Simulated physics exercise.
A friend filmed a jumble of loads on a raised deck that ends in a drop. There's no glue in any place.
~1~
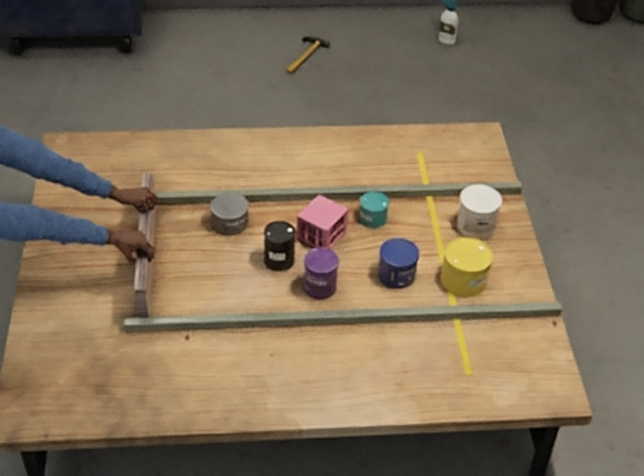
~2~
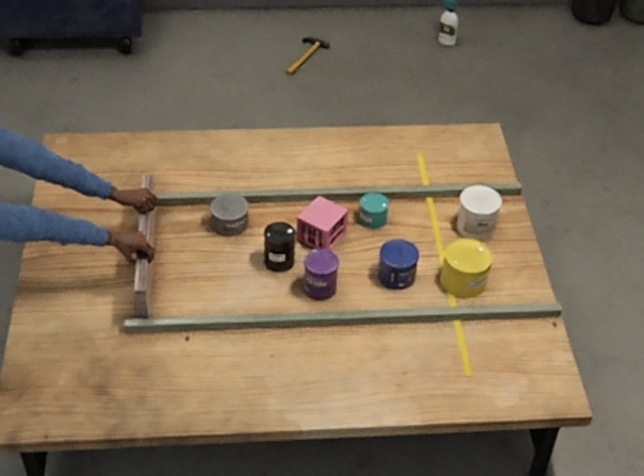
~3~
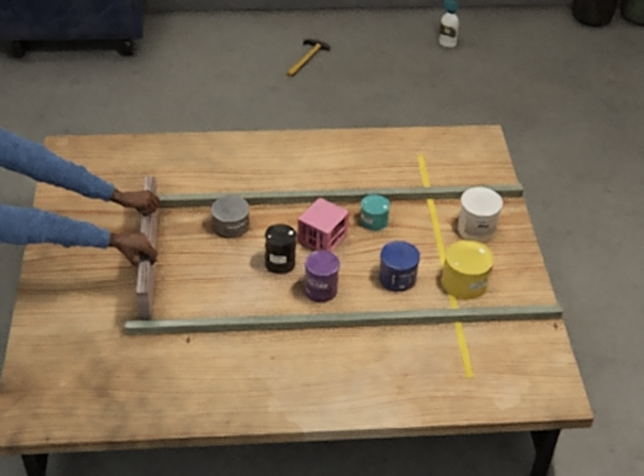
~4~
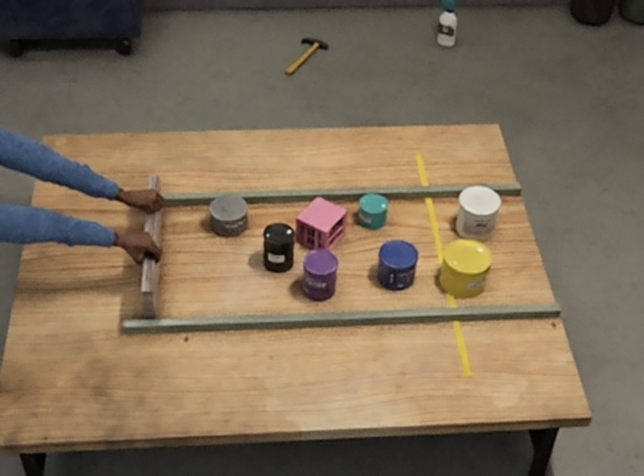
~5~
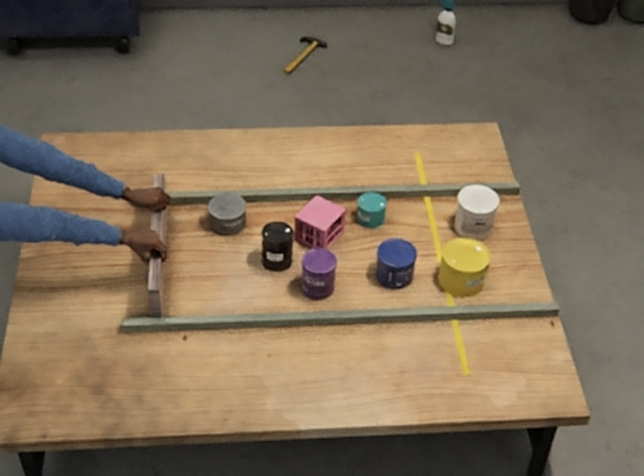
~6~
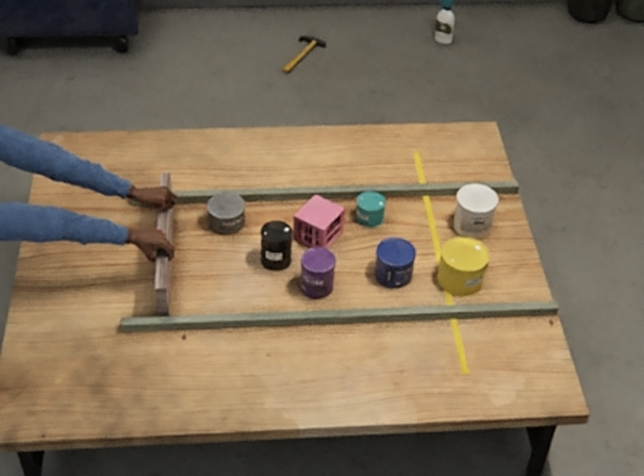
At first, two hands grip a plank at the left of a wooden table, between two rails, with pails, canisters and a pink crate spread to its right. The hands then slide the plank a short way right, nearing the grey pail, while the containers stay in place.
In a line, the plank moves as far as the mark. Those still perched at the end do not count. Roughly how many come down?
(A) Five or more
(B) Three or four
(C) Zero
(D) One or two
Answer: C.
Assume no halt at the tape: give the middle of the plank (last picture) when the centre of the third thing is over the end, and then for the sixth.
Its centre point is roughly (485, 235) and later (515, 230).
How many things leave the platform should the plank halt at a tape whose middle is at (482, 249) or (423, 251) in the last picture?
So that's 2 for the first and 0 for the second.
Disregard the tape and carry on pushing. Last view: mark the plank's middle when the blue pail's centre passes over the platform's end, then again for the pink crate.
Roughly (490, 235); roughly (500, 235).
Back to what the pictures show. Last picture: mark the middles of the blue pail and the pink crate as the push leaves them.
The first sits around (489, 254), while the other sits around (469, 221).
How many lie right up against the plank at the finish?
It's 3.
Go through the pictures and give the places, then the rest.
In the first frame, white pail (478, 213); yellow canister (466, 267); blue pail (398, 264); plank (146, 245); tape (442, 251).
In the second frame, yellow canister (466, 268); black canister (279, 247).
In the third frame, blue pail (399, 267); pink crate (323, 227).
In the fourth frame, white pail (477, 215); turquoise canister (373, 212).
In the fifth frame, yellow canister (464, 268); grey pail (227, 215).
In the sixth frame, white pail (475, 212); yellow canister (463, 267); blue pail (395, 263); plank (165, 244); tape (438, 251).
Soon after, none off yet; white pail at rest near (475, 212); yellow canister at rest near (463, 267); blue pail at rest near (395, 263).
Then, none off yet; white pail at rest near (475, 212); yellow canister at rest near (463, 267); blue pail moved a little near (401, 262).
At rest, the number that fall off is zero.
